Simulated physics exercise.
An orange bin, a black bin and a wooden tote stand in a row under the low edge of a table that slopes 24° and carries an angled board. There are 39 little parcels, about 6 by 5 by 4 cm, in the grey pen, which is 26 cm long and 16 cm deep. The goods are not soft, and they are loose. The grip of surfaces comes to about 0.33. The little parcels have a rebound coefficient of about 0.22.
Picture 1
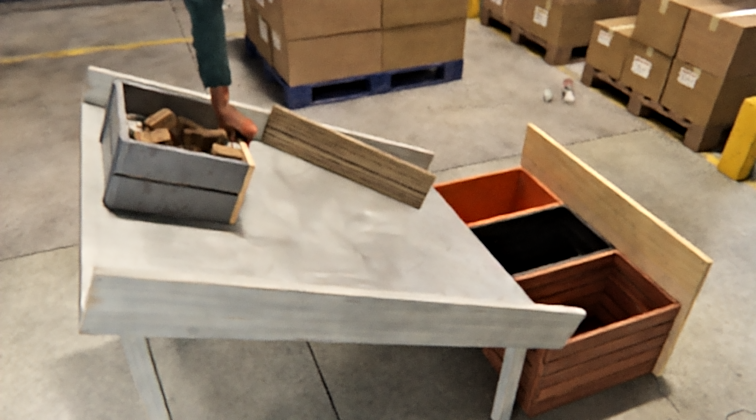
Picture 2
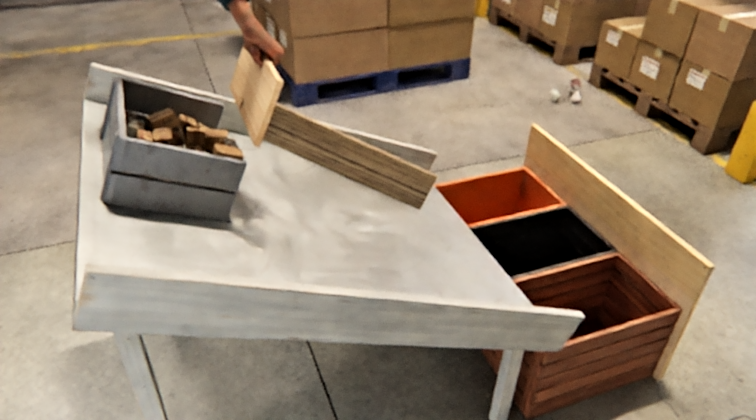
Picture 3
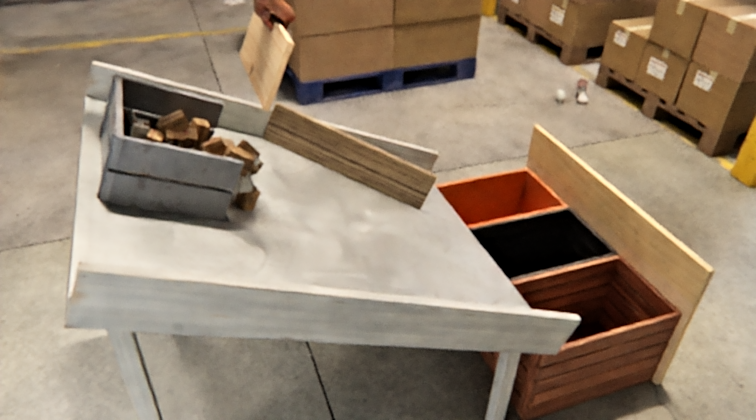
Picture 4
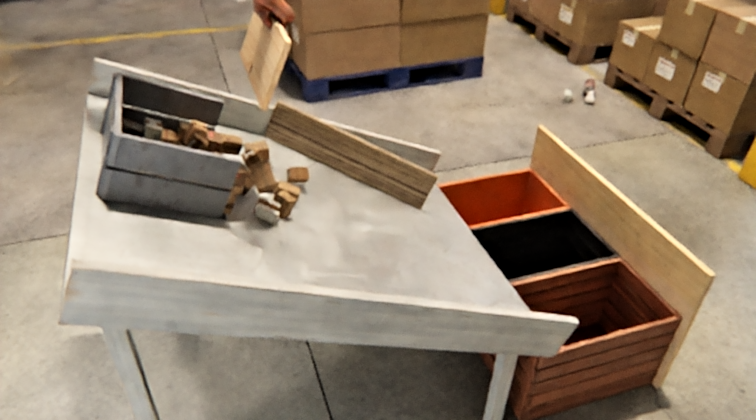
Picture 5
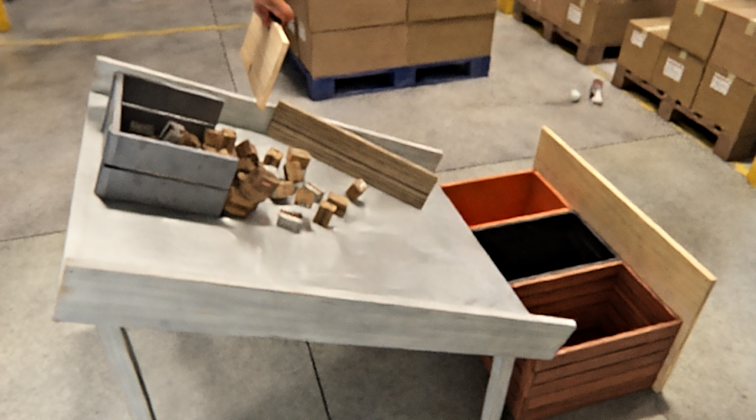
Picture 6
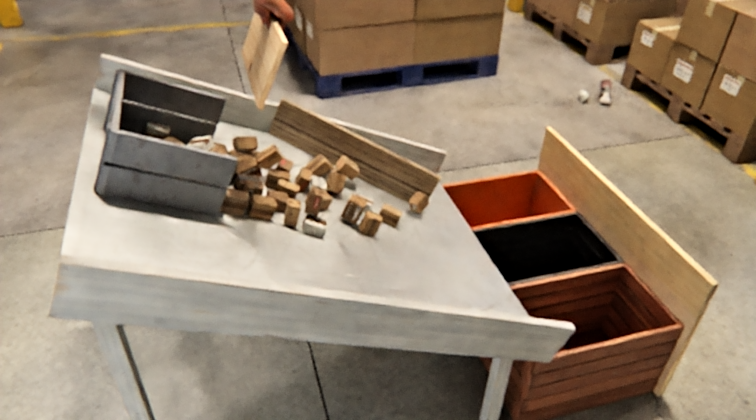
A hand in a dark green sleeve reaches over a pale sloping table in a warehouse, seen from above. A grey pen of small brown pieces sits at the left beside an angled brown board, with orange, black and reddish-brown bins at the right and cartons behind. The hand lifts away the pen's light wooden end panel and holds it up, and the loose pieces slide and tumble rightward, spreading across the table as the camera shifts slightly.
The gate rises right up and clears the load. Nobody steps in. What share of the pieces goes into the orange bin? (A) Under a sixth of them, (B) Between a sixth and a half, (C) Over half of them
Answer: A.
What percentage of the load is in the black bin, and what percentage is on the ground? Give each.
I'd put it at about 95 percent, then about 0 percent.
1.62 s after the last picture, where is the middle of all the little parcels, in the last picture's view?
Somewhere about (543, 301) in pixels.
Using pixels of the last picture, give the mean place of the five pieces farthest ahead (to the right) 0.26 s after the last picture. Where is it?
The leading five average out near (476, 238).
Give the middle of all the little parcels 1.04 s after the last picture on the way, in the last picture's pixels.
I'd say close to (537, 295).
Then, 0.26 s after the last picture, 1 still in the grey pen, 1 in the black bin, 36 on the slope and 1 in the air.
Then, 0.58 s after the last picture, 9 in the black bin, 28 on the slope and 2 in the air.
Then, 1.04 s after the last picture, 31 in the black bin, 1 in the wooden tote, 5 on the slope and 2 in the air.
Outcome (1.62 s after the last picture), 38 in the black bin and 1 in the wooden tote. Asked share, 0 of 39, 0 per cent.
